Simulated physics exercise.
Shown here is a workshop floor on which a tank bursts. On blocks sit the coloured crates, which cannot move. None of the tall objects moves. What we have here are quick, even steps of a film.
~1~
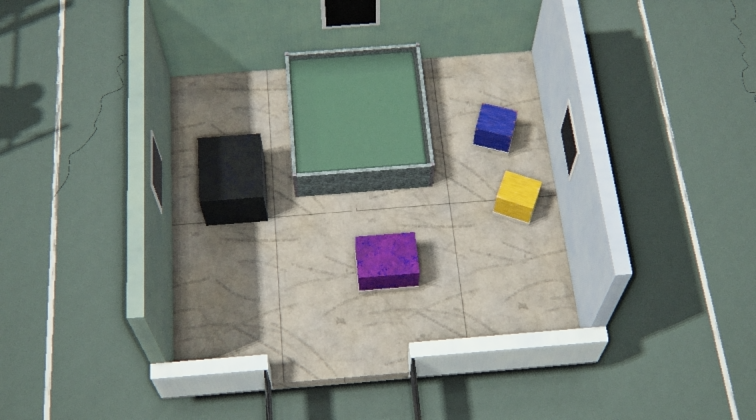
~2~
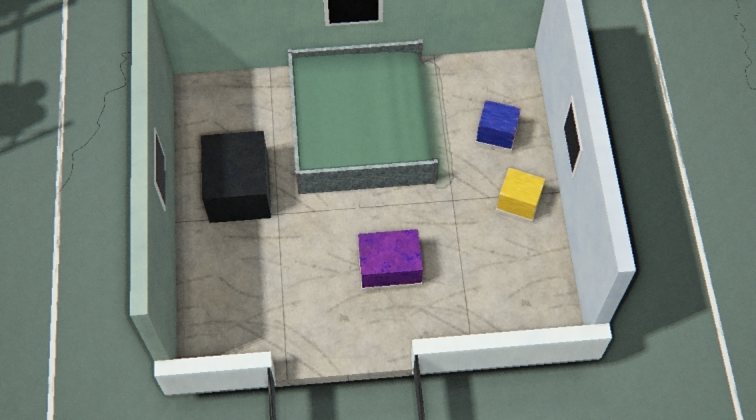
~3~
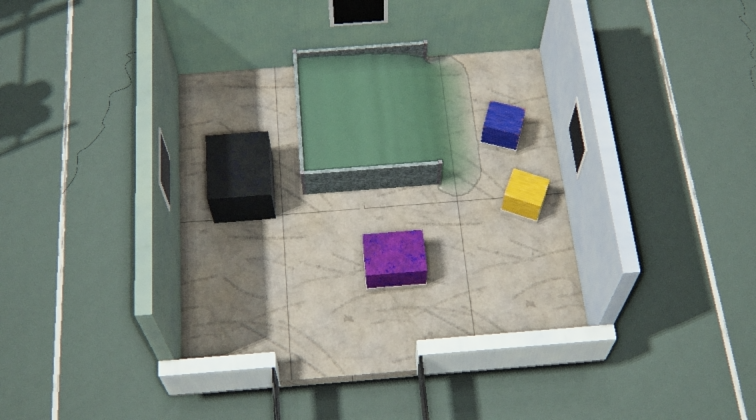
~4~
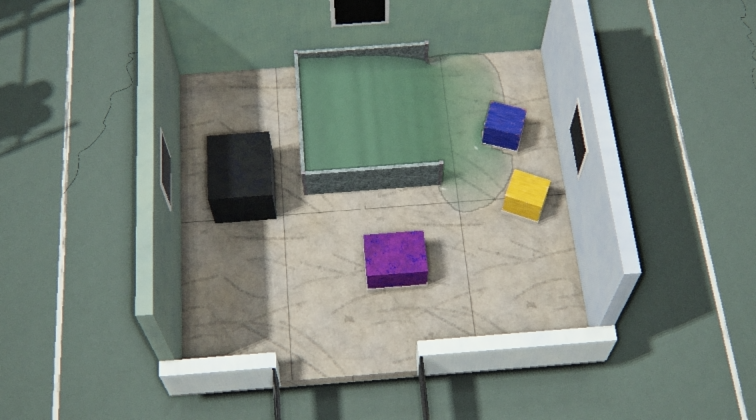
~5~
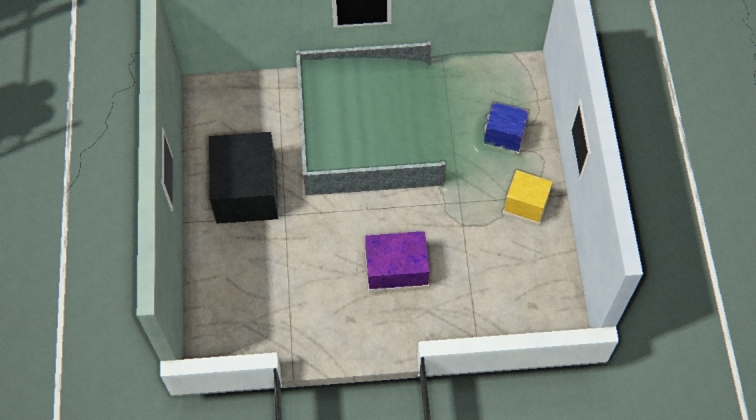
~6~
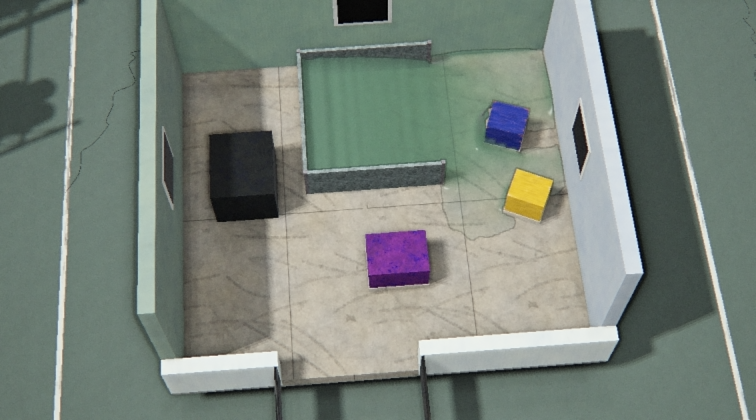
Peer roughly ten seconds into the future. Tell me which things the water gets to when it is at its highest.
Here is how it goes: The yellow crate is reached, the purple crate is reached, the blue crate is reached.
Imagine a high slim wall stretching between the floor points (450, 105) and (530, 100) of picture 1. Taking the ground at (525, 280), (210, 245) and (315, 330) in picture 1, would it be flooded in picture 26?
As listed: Flooded, no water, clear.
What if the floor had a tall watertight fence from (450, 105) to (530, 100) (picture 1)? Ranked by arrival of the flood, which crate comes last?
One in purple.
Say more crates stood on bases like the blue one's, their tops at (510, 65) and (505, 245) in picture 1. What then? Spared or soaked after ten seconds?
In turn: Takes water, is topped.
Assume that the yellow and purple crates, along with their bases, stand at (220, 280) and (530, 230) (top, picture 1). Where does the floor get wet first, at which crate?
It's the blue one.
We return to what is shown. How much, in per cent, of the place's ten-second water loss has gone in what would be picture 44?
Log: Around 45 %, estimated.
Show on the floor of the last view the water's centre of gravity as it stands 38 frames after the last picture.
I would point to (410, 176).
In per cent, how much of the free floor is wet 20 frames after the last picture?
Around 50 in a hundred.
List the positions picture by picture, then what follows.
The first frame shows the water tank at (358, 111) is whole and still.
In the second frame, the front is at (438, 186), out from the gap at (425, 115).
In the third frame, the front is at (467, 188), out from the gap at (430, 117).
In the fourth frame, the front is at (487, 200), out from the gap at (431, 118).
In the fifth frame, the front is at (501, 212), out from the gap at (433, 120).
In the sixth frame, the front is at (542, 54), out from the gap at (433, 118).
A moment on, water covers 25 % of the floor; the yellow crate water round its plinth, the purple crate not reached, the blue crate water round its plinth.
Next, water covers 40 % of the floor; the yellow crate water round its plinth, the purple crate water round its plinth, the blue crate water round its plinth.
Then, water covers 50 % of the floor; the yellow crate water round its plinth, the purple crate water round its plinth, the blue crate water round its plinth.
Later, water covers 95 % of the floor; the yellow crate water round its plinth, the purple crate water round its plinth, the blue crate water round its plinth.
In the end, water covers 100 % of the floor; the yellow crate was topped, the purple crate was topped, the blue crate was topped.
